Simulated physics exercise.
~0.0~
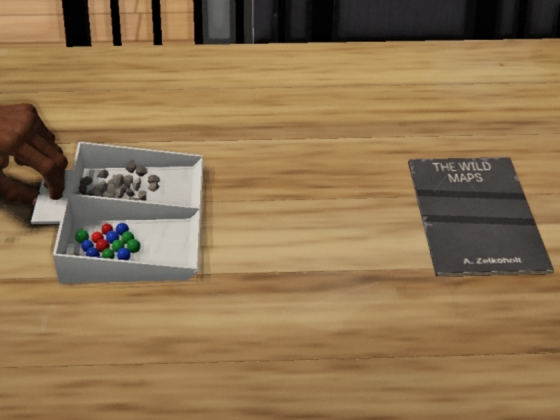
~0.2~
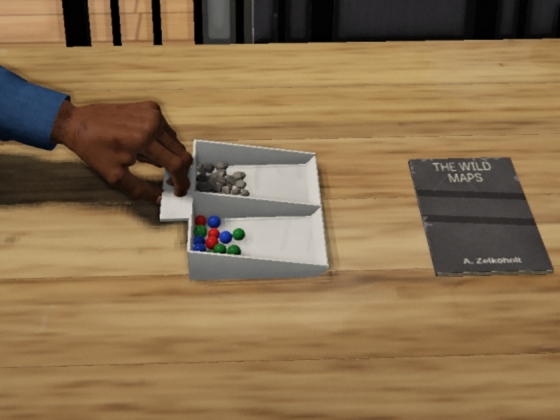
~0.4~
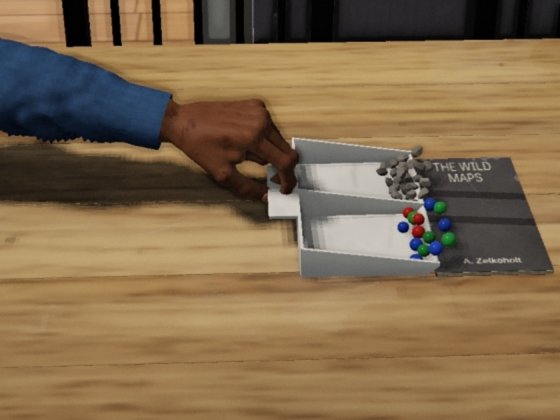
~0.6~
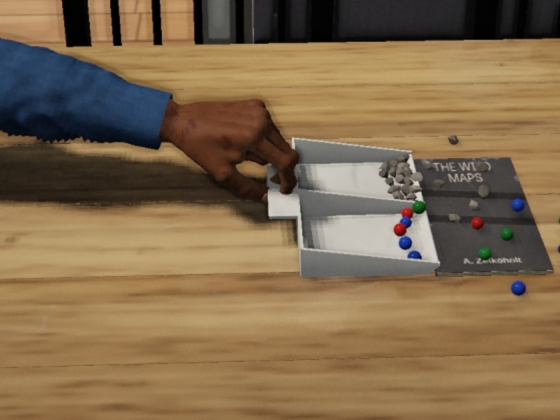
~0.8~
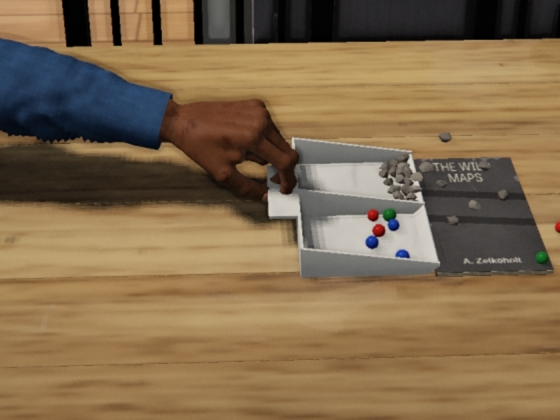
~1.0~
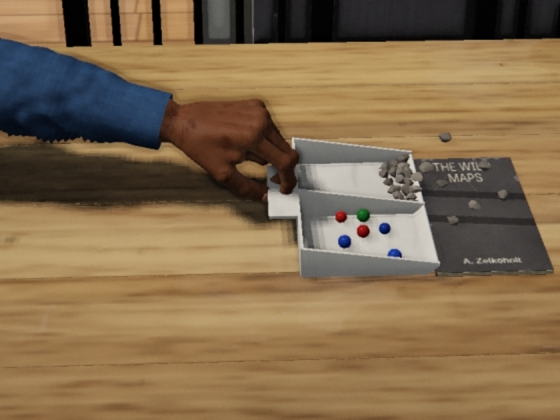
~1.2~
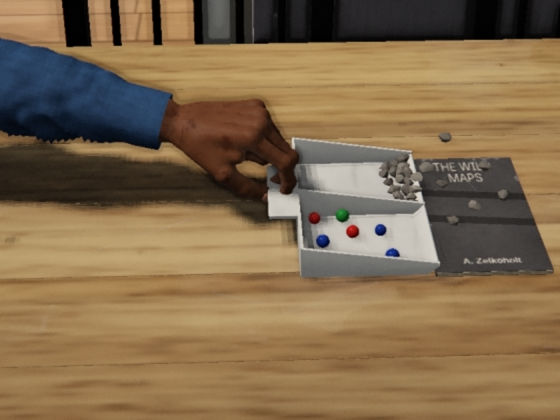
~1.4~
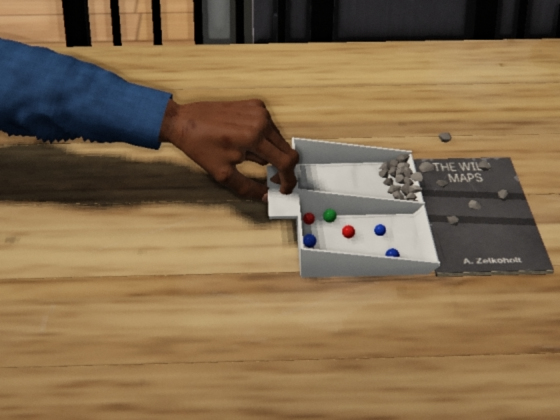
On a wooden table, a hand slides a divided tray into a book, spilling beads and pebbles.
